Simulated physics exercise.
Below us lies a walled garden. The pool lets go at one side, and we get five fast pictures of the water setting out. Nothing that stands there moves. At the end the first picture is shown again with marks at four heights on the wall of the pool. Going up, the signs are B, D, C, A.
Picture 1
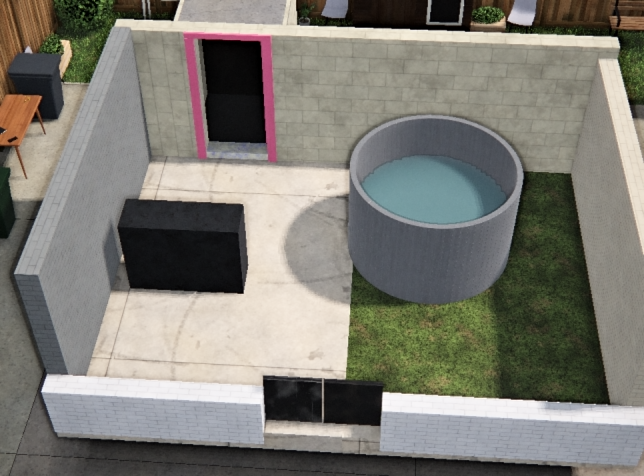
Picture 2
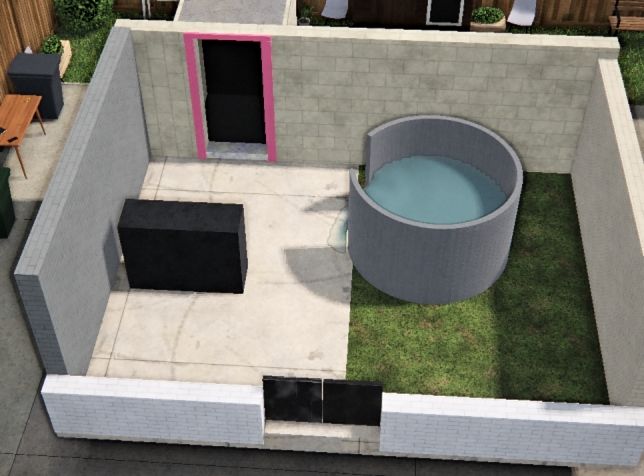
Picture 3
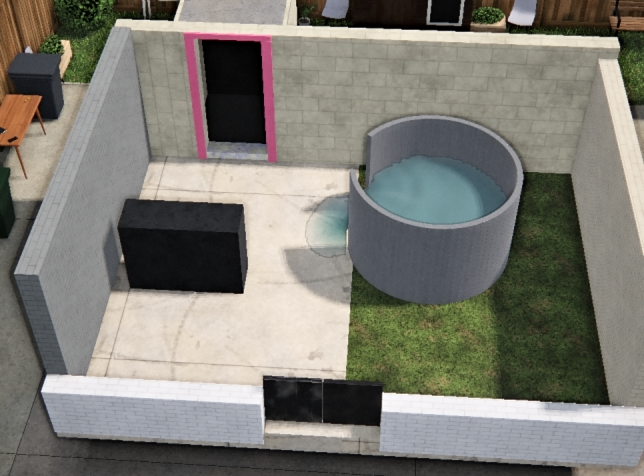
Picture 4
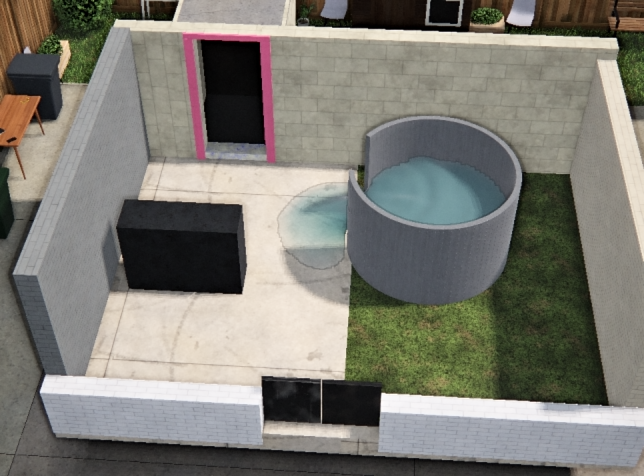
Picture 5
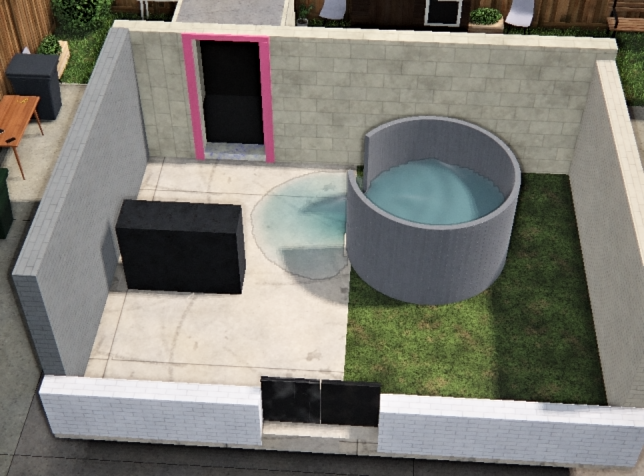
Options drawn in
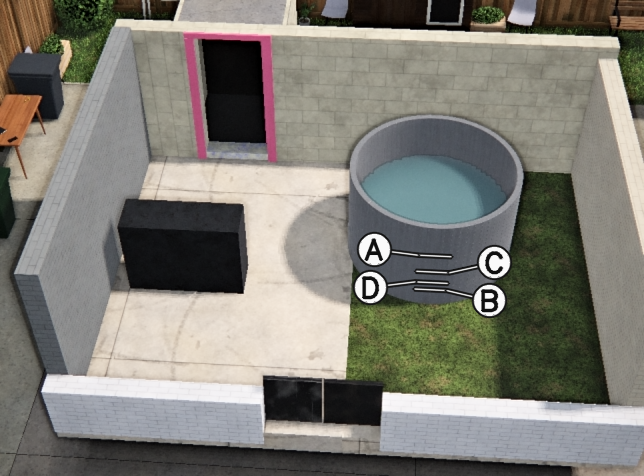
A round grey pool of blue-green water stands on the right of a walled garden seen from high above, partly on grass and partly on pale paving. A black block sits on the left, a pink-framed dark doorway is in the back wall, and a dark gate is shut in the low white front wall. A gap opens in the pool's left side, and water spreads leftward across the paving in a widening, rounded sheet.
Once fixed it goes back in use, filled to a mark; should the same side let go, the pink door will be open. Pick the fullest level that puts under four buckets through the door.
It is D.
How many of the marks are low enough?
Two of them.
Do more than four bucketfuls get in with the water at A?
Yes, it does.
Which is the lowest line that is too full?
Here it is line C.
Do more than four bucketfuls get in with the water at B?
No.
On the marked copy, A at (434, 255); B at (430, 289); C at (432, 272); D at (431, 282); from the bottom up B, D, C, A.
With A, dozens of bucketfuls pour in.
With B, nothing gets over.
With C, about 10 bucketfuls get in.
With D, a splash gets over, under a bucket.
